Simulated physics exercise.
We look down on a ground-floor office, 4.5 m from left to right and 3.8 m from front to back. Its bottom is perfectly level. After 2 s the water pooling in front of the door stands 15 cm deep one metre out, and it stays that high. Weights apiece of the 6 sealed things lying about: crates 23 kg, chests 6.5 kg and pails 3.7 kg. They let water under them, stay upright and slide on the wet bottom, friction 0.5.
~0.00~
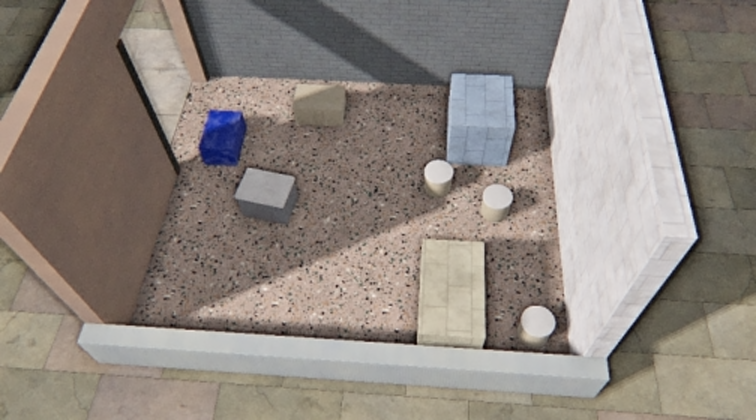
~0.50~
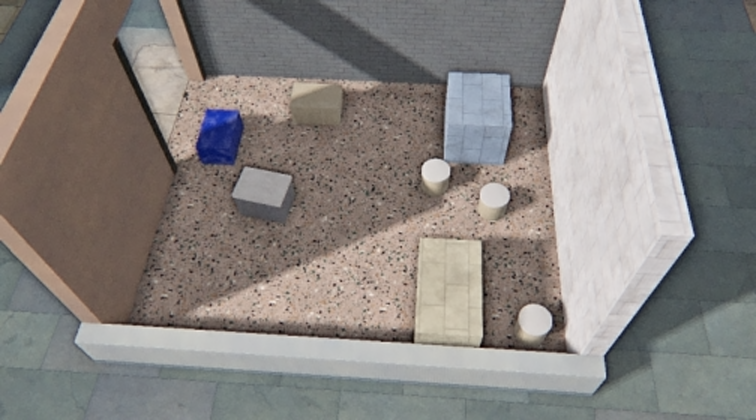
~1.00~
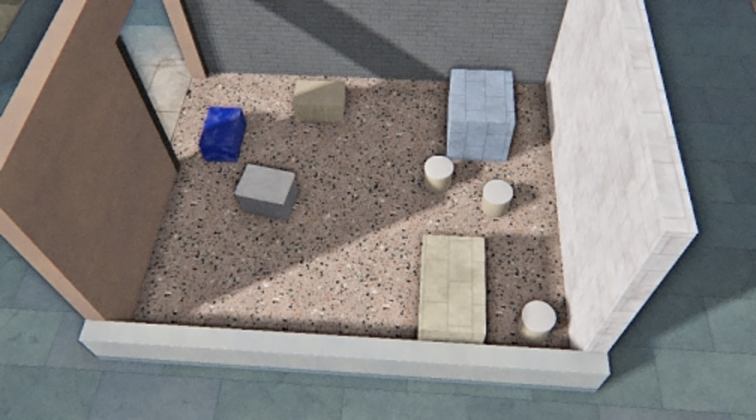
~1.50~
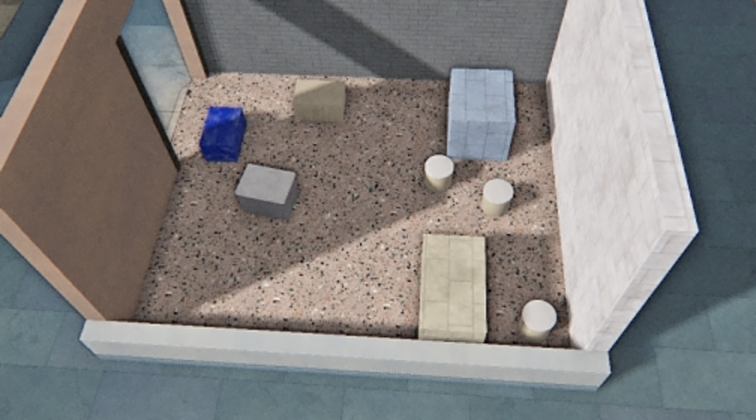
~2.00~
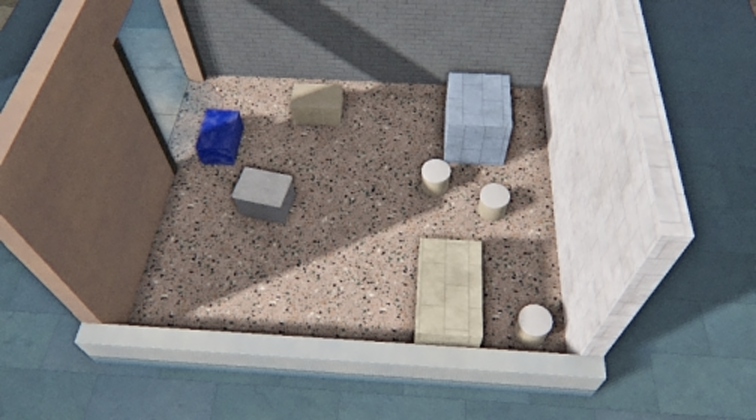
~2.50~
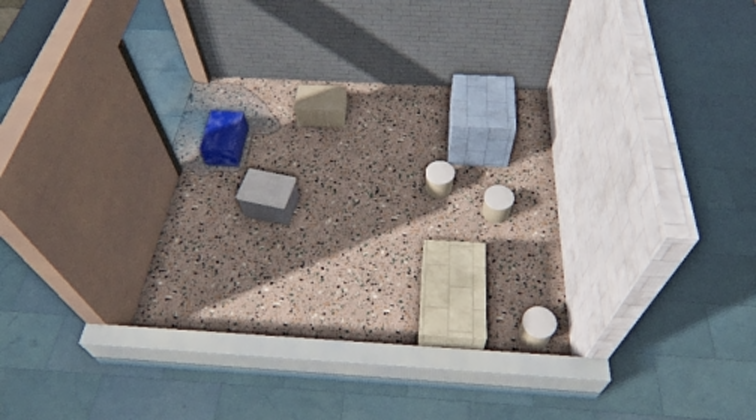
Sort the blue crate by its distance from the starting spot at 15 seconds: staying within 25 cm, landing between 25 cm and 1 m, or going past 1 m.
The blue crate goes past 1 m.
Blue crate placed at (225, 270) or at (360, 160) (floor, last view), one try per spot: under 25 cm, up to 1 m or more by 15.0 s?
Results in order: It remains near its start; it ends up well away.
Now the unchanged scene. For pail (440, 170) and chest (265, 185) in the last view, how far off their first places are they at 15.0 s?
In that order: 200 cm, 140 cm.
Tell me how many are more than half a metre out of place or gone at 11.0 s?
The count is 5.
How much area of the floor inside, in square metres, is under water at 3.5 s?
That flooded area is roughly 3.5 m2.
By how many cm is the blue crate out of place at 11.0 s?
I'd put it at around 120 cm.
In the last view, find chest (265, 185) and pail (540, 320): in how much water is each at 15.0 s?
First about 9 cm, second about 9 cm.
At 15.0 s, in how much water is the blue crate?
I'd put it at about 9 cm.
After 3.5 s the blue crate is near (252, 137), 0.4 m from its start, aground; 0 afloat.
After 6.8 s the blue crate is near (290, 159), 1.0 m from its start, aground; 0 afloat.
After 11.0 s the blue crate is near (306, 170), 1.2 m from its start, aground; 4 afloat.
After 15.0 s the blue crate is near (287, 215), 1.5 m from its start, afloat; 6 afloat.
